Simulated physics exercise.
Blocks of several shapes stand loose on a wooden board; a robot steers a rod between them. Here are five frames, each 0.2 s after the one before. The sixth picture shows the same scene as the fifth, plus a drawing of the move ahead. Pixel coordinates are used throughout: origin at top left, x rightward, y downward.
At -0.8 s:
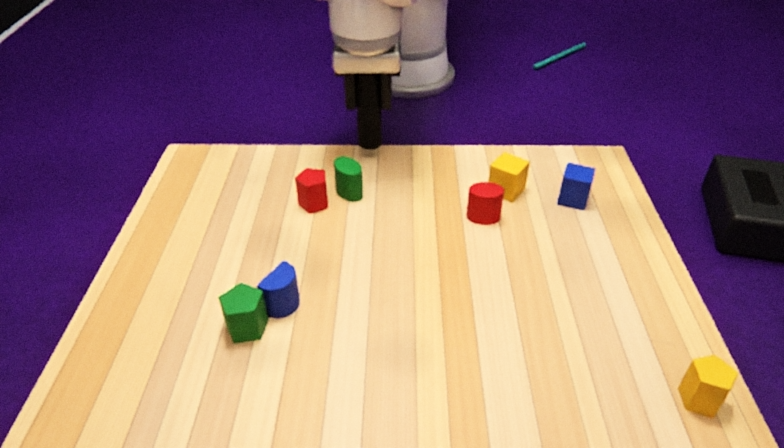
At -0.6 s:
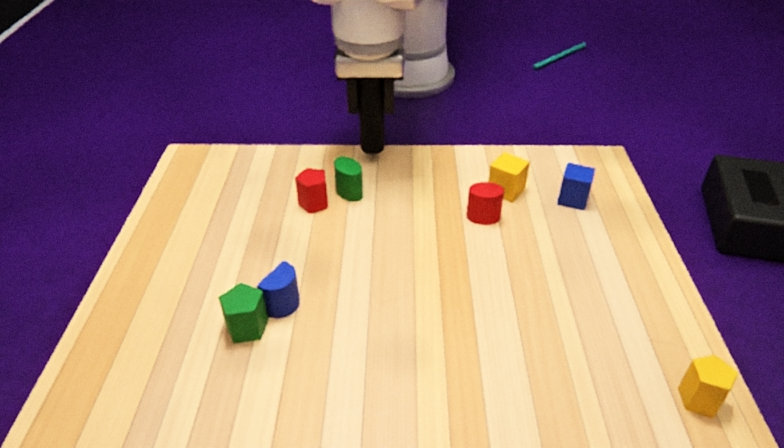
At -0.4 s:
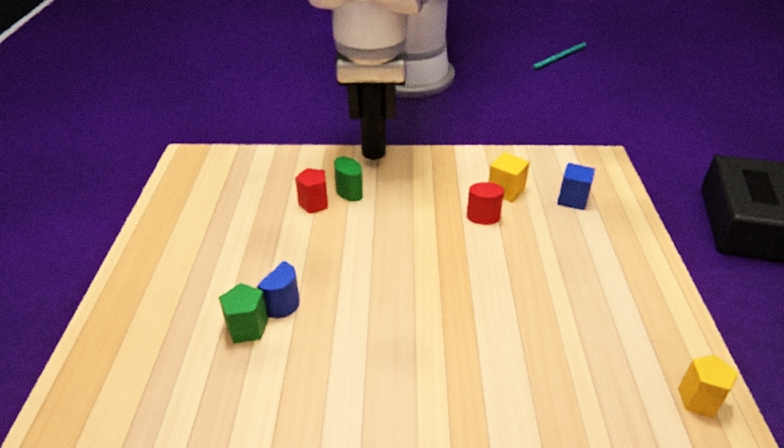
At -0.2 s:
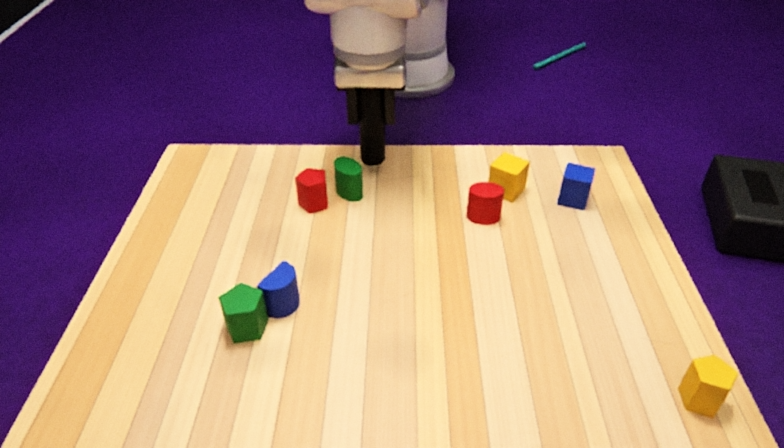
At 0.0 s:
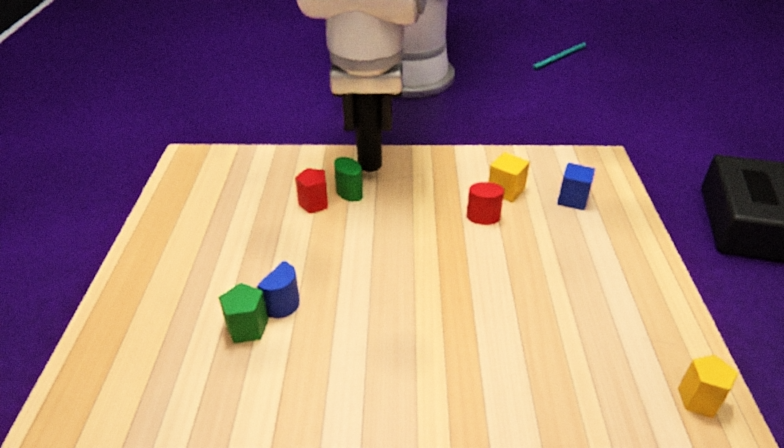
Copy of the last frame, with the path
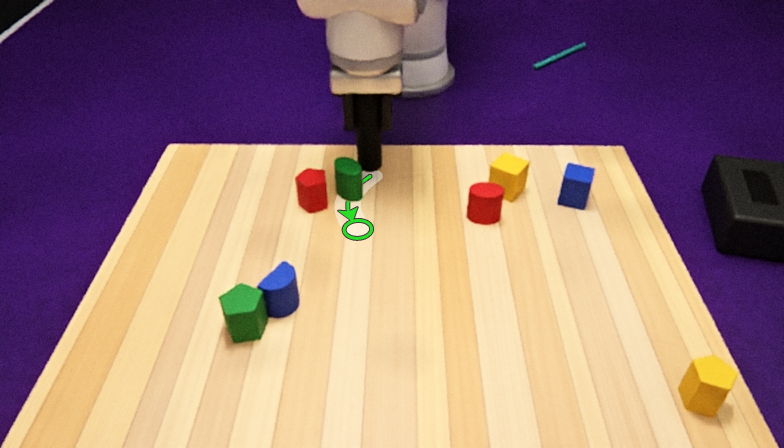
On a wooden board scattered with small colored blocks, a robot's black rod moved slightly forward from the back edge, drawing near the green rounded block beside the red one, while every block stayed still.
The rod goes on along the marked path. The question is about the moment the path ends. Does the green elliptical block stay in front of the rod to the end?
No, I don't think so.
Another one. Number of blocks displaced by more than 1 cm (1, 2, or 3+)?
Moved: 2.
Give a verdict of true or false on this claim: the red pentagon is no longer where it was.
Verdict: True.
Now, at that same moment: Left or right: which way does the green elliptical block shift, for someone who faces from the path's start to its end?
The shift is rightward.
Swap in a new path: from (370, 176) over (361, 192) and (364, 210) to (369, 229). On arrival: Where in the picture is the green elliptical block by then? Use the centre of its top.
The middle of its upper face should be somewhere near (336, 179).
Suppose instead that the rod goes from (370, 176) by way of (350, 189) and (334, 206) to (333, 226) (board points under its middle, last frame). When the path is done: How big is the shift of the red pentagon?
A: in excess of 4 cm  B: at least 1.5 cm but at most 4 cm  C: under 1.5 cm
That would be B.
Path on the board, from (370, 176) via (353, 191) and (348, 210), ending at (358, 229).
The first path, step by step. One third of the way, rod (352, 181); red pentagon (306, 177); green elliptical block (334, 177).
Two thirds of the way, rod (348, 200); red pentagon (299, 180), turned 15° clockwise; green elliptical block (321, 192), turned 40° clockwise.
At the end, rod (357, 218); red pentagon (299, 180), turned 15° clockwise; green elliptical block (321, 193), turned 45° clockwise.
